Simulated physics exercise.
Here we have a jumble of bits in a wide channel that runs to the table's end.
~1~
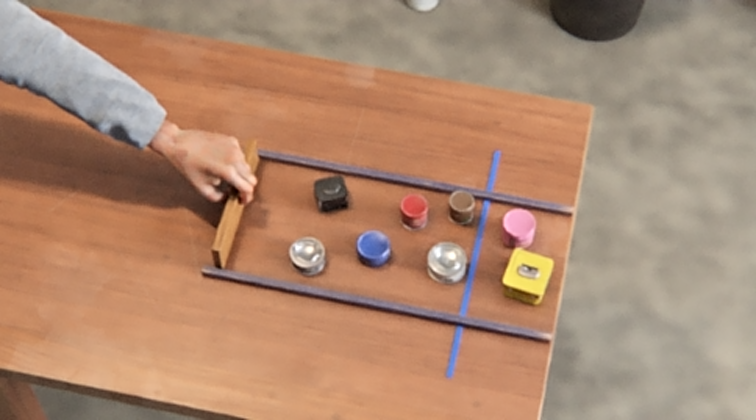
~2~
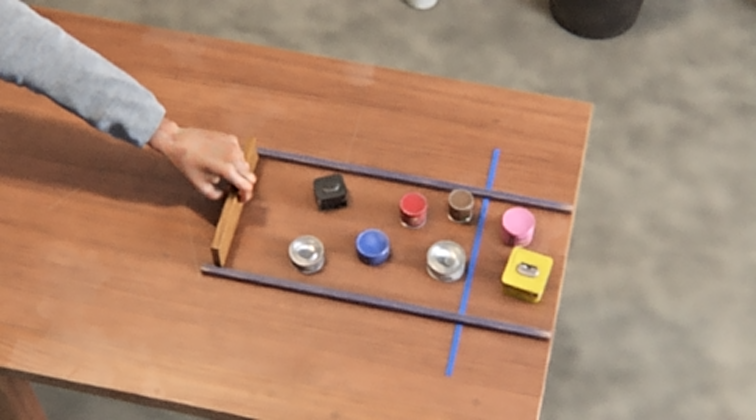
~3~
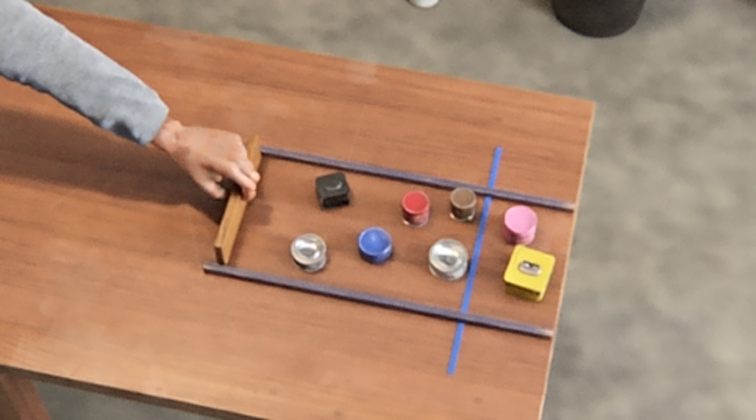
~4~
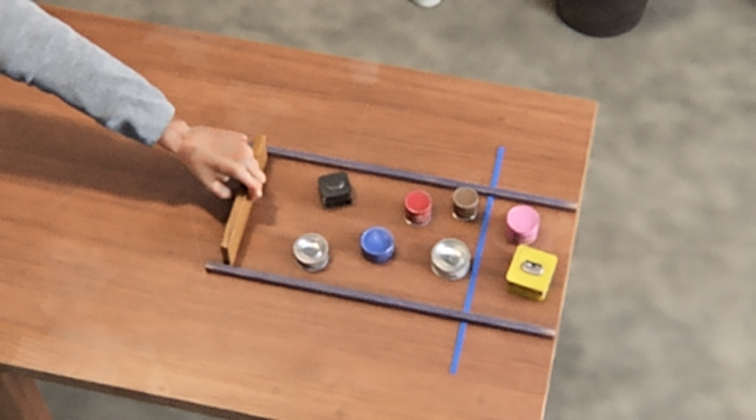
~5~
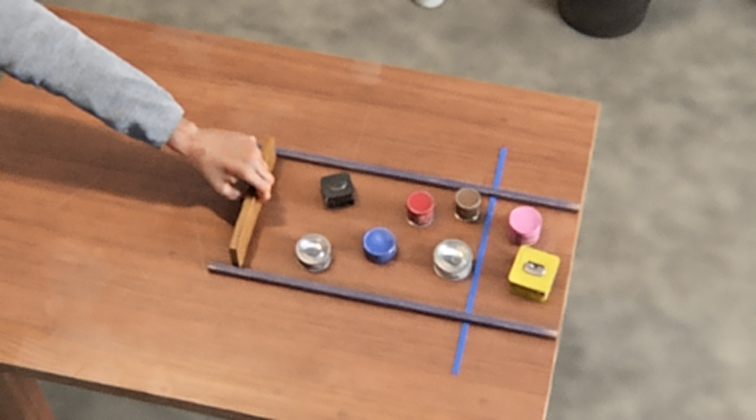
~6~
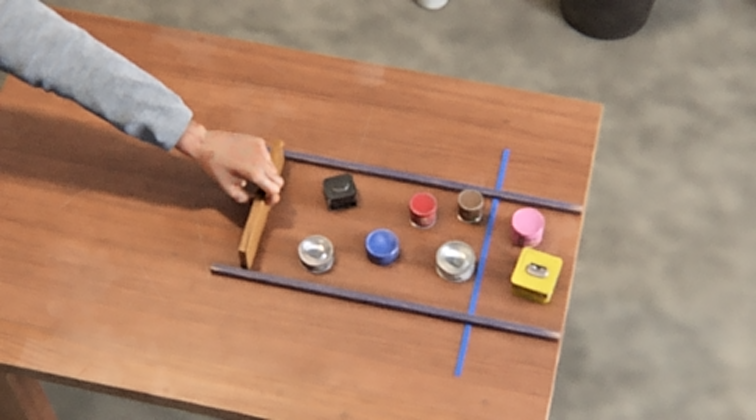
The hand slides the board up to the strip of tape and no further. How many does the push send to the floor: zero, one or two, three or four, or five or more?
Here the number that fall off is zero.
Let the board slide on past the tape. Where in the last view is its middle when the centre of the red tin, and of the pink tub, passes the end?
Its middle is around (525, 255) and around (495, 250).
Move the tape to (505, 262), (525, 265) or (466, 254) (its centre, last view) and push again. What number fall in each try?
It would be 2, 2 and 0.
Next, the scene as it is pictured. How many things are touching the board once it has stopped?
That makes 4.
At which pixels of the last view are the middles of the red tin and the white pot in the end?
First (533, 233), then (527, 284).
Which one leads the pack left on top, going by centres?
It is the yellow case.
A little later, none off yet; yellow case at rest near (536, 276); pink tub at rest near (527, 228); brown tin at rest near (470, 206).
Next, none off yet; yellow case at rest near (539, 277); pink tub moving near (532, 229); brown tin shifted about its own width near (489, 202).
When it is over, the number that fall off is zero.
